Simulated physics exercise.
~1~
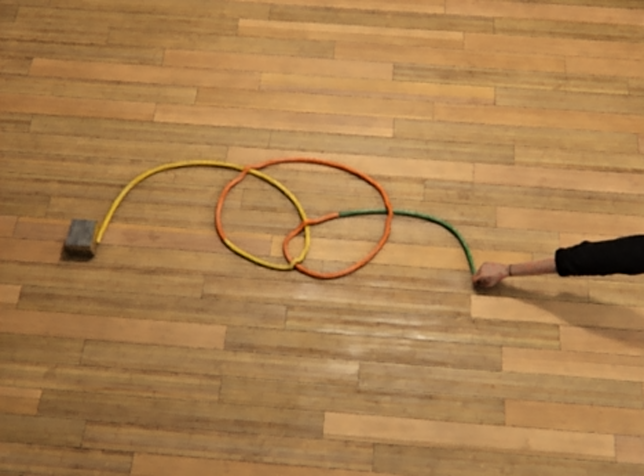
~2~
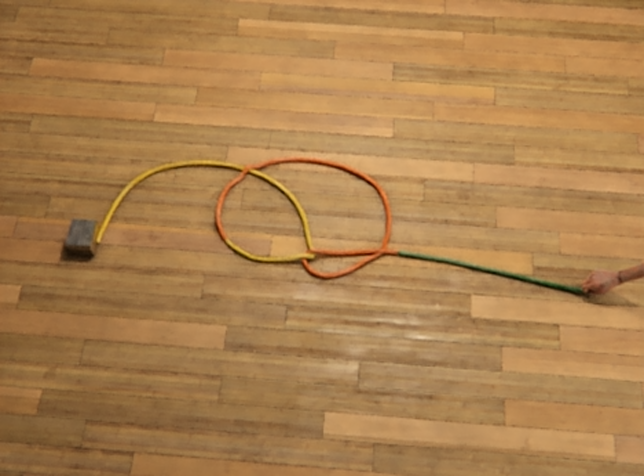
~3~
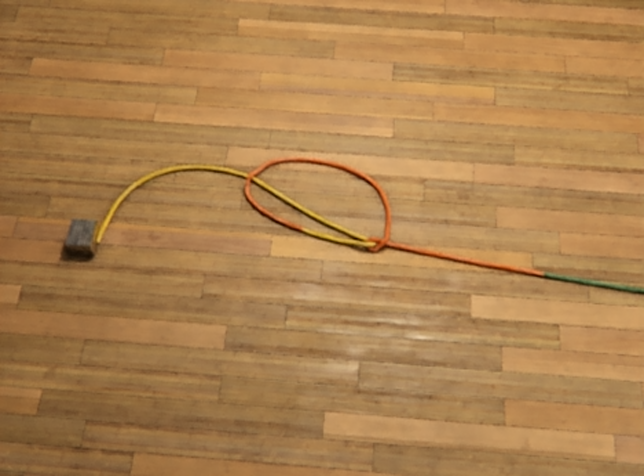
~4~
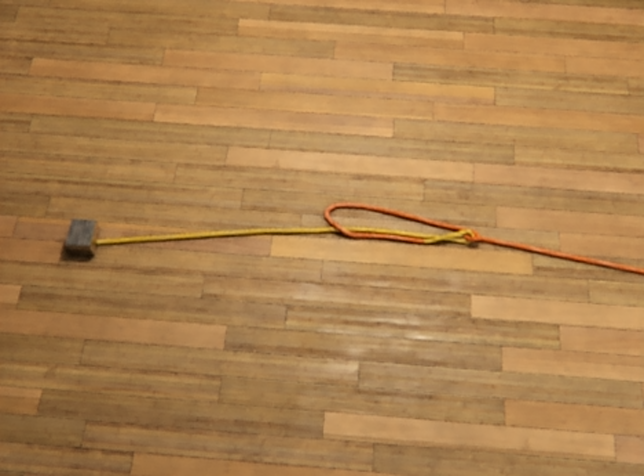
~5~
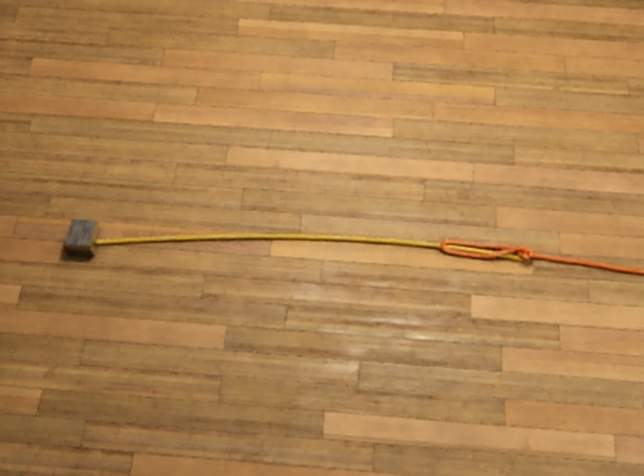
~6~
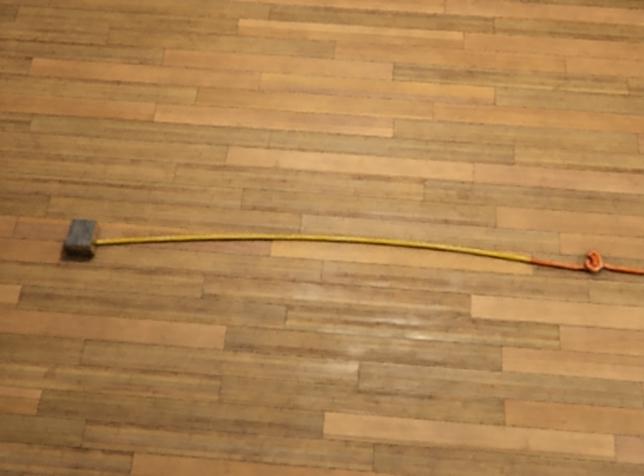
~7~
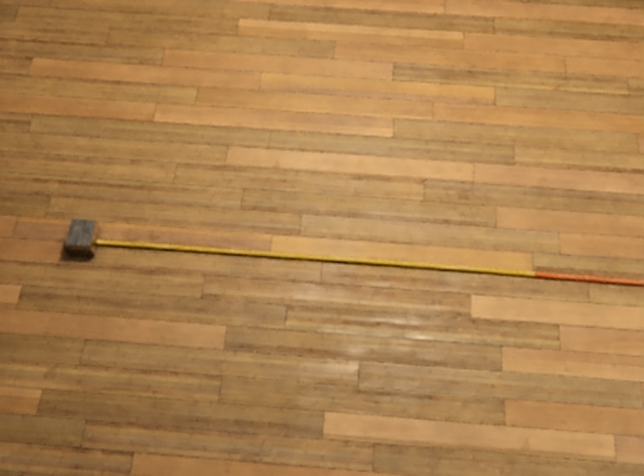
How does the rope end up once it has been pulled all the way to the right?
It pulls out straight, with the visible yellow and orange parts running in one line from the grey block and no loop or knot left in view.
The clip opens on a wooden floor, where a yellow, orange and green rope lies in wide overlapping loops, its yellow end held at a grey block on the left. A hand at the right grips the green end and pulls it away to the right, soon leaving view. The loops draw together into one, which slides rightward and narrows as the yellow part straightens. It flattens into a slim loop, then shrinks to a small orange curl near the right edge. Finally the curl is gone, and the visible rope runs straight from the block.
